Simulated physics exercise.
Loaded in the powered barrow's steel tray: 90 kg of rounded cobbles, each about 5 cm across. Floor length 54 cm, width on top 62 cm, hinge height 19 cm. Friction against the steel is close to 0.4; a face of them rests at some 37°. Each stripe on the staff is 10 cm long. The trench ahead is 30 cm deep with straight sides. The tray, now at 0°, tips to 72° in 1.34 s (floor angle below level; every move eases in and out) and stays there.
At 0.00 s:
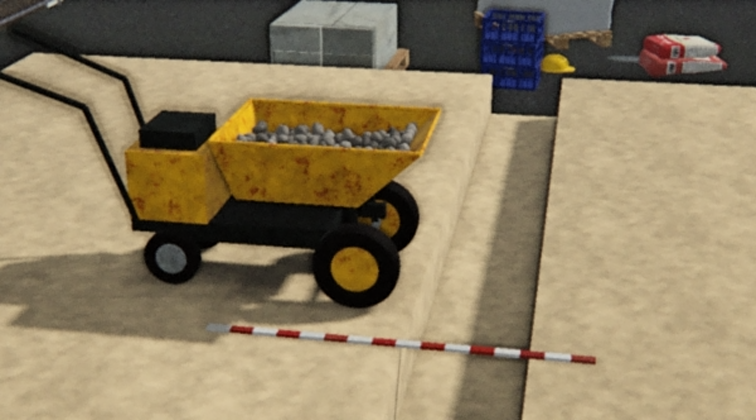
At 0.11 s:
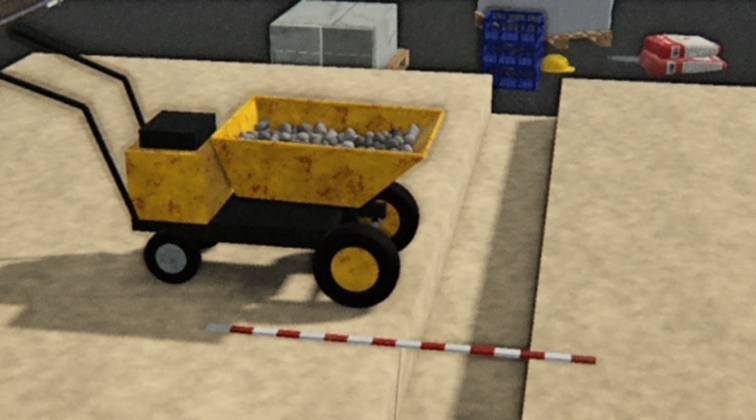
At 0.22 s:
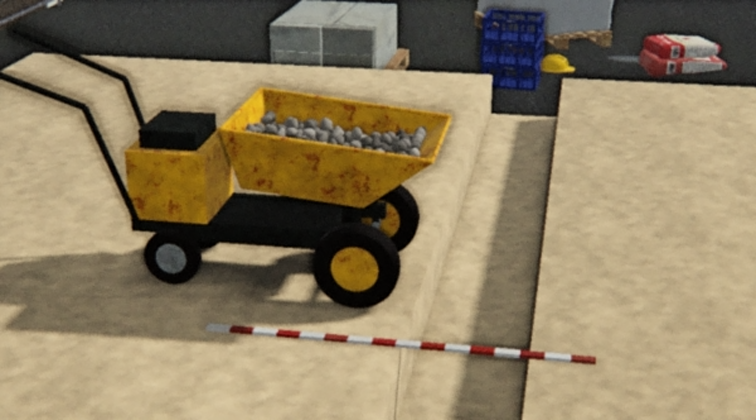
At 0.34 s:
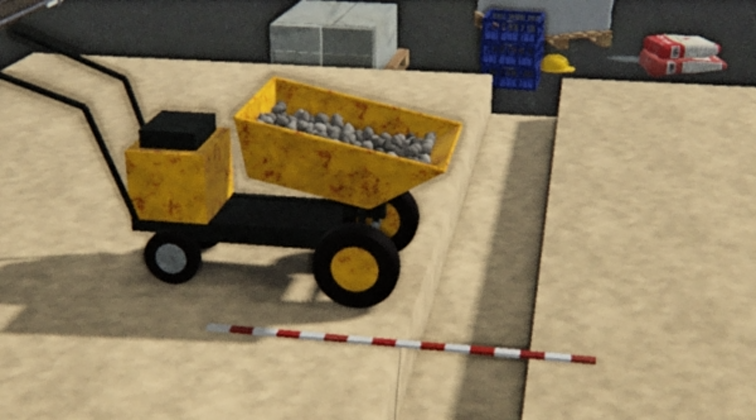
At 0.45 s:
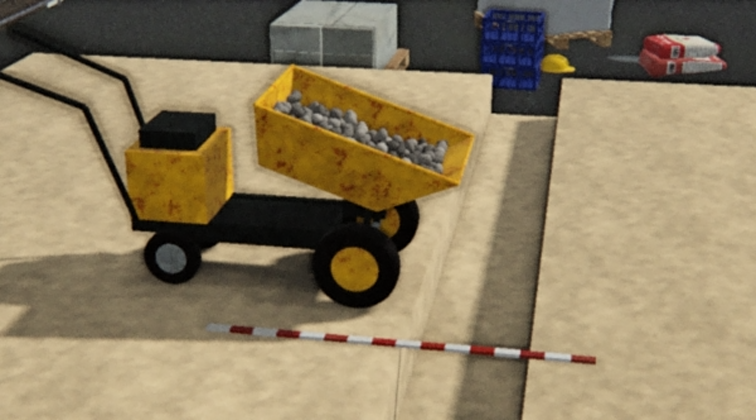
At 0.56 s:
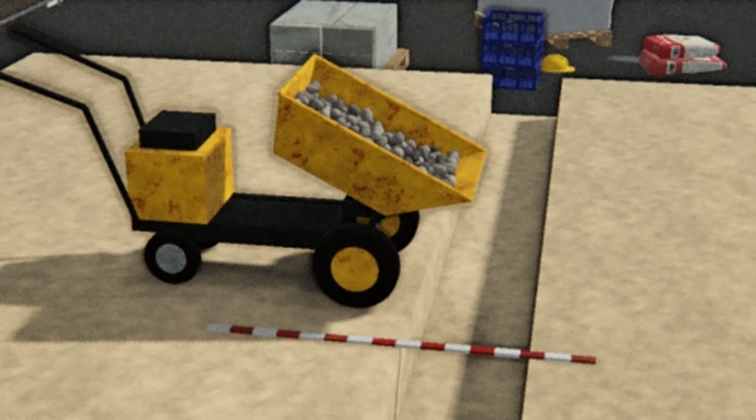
A rusty yellow tray full of grey stones tilts on a small wheeled barrow, its rear rising and its front lip dipping to the right, gently at first, then more steeply. The barrow, with black handles at left, stays put on pale ground beside a straight trench, behind a red-and-white staff. The steady, slightly raised side view also shows grey blocks, a blue crate, a yellow helmet and red-and-white bags behind.
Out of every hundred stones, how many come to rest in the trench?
Roughly 64 per cent ends in the trench.
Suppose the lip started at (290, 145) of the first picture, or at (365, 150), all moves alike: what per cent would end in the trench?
About 55 and 100 per cent.
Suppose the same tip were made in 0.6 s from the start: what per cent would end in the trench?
Then about 45 per cent.
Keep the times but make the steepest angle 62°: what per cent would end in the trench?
In that case some 60 per cent.
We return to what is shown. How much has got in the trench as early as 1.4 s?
About 35 per cent by then.
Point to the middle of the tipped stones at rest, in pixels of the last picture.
Around (521, 333).
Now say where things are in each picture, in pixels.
In the first frame, lip at (421, 155), floor tilted 0°, highest stones at (386, 135).
In the second frame, lip at (424, 157), floor tilted 1°, highest stones at (353, 135); the stones move at 0.2 m/s on average.
In the third frame, the tray is at 5°, its lip at (432, 162); the top of the load is at (285, 126); the stones move at 0.4 m/s on average.
In the fourth frame, lip at (445, 171), floor tilted 11°, highest stones at (288, 118); the stones move at 0.5 m/s on average.
In the fifth frame, lip at (458, 184), floor tilted 19°, highest stones at (295, 108); the stones move at 0.6 m/s on average.
In the sixth frame, lip at (472, 201), floor tilted 27°, highest stones at (311, 99); the stones move at 0.7 m/s on average.
After 1.0 s the floor is at 61°; 100 % in the tray; the foremost stones are at (505, 251).
After 1.4 s the floor is at 72°; 40 % in the tray, 35 % in the trench, 25 % past the trench; the foremost stones are at (612, 291).
After 1.8 s the floor is at 72°; 6 % in the tray, 58 % in the trench, 36 % past the trench; the foremost stones are at (692, 297).
After 3.7 s the floor is at 72°; 0 % in the tray, 64 % in the trench, 36 % past the trench; the foremost stones are at (727, 302).
